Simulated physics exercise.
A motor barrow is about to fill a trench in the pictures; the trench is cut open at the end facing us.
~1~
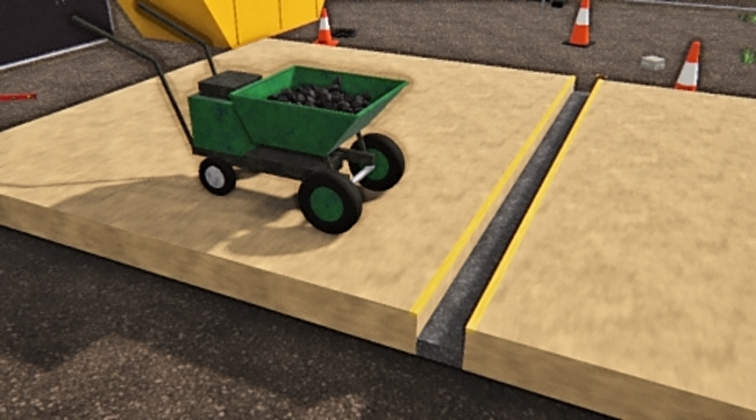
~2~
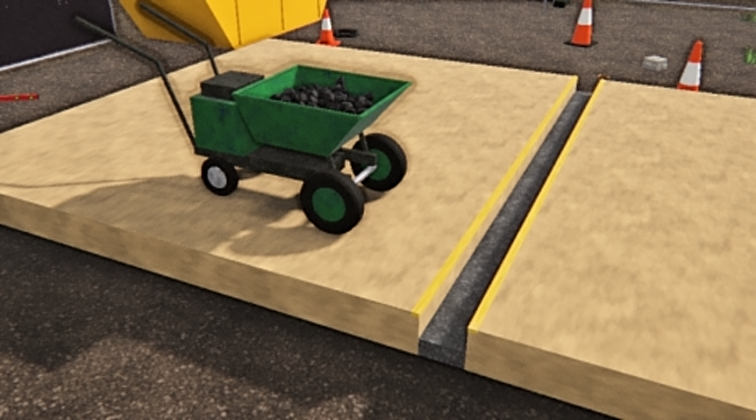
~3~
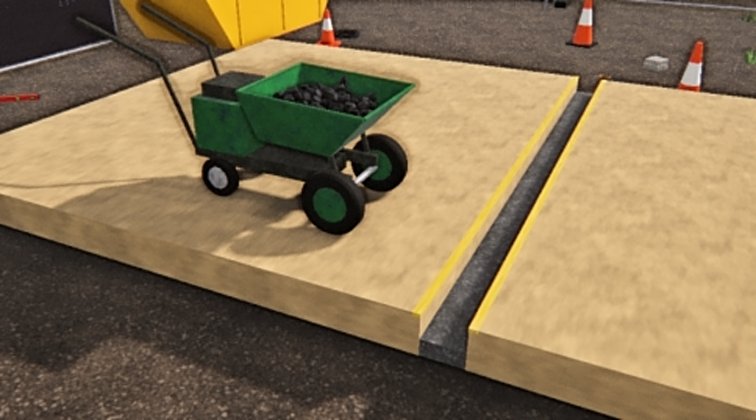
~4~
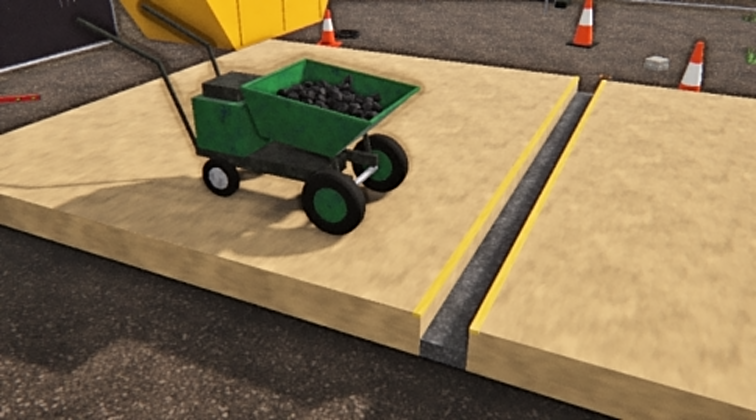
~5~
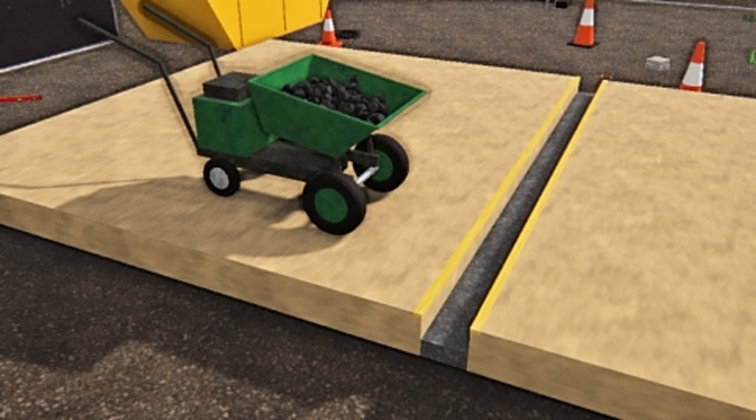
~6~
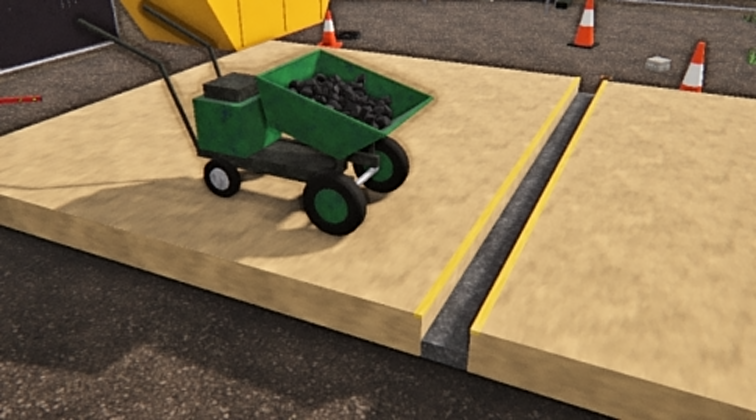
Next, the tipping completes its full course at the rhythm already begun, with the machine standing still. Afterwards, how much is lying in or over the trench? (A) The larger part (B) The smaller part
The answer is A.
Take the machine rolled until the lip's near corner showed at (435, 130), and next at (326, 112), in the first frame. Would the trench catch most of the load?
From the first position short of one half lands between the edges, from the second short of one half.
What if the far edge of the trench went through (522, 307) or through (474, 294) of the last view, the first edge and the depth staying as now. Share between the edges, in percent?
Respectively, 70 % and 50 %.
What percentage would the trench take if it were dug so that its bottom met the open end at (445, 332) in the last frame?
It lands somewhere near 50 percent.
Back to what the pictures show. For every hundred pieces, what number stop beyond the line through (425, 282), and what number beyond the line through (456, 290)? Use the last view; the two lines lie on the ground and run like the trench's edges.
Around 80 in a hundred for the first, 40 in a hundred for the second.
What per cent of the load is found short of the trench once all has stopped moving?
I'd put it at around 25 percent.
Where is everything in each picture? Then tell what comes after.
In the first frame, lip of the skip at (357, 117), level; top of the load at (320, 105), lumps of coal; first edge of the trench at (434, 283); far edge at (487, 297), the trench under half as wide as the skip, and about half as deep as wide.
In the second frame, lip of the skip at (360, 118), level; top of the load at (322, 105).
In the third frame, lip of the skip at (364, 120), tipped barely; top of the load at (318, 96).
In the fourth frame, lip of the skip at (369, 124), tipped a little; top of the load at (322, 95).
In the fifth frame, lip of the skip at (377, 128), tipped a little; top of the load at (310, 93).
In the sixth frame, lip of the skip at (384, 135), tipped clearly; top of the load at (316, 90); first edge of the trench at (438, 284); far edge at (492, 299).
Soon, skip tipped steeply; all in the skip.
A while on, skip tipped steeply; nearly all in the skip; a small part short of the trench; a stray few in or heaped over the trench; a stray few falling.
Towards the end, skip tipped right over; about a quarter in the skip; about a quarter short of the trench; about half in or heaped over the trench; a stray few beyond it.
Finally, skip tipped right over; a small part in the skip; about a quarter short of the trench; about two thirds in or heaped over the trench; a stray few beyond it.
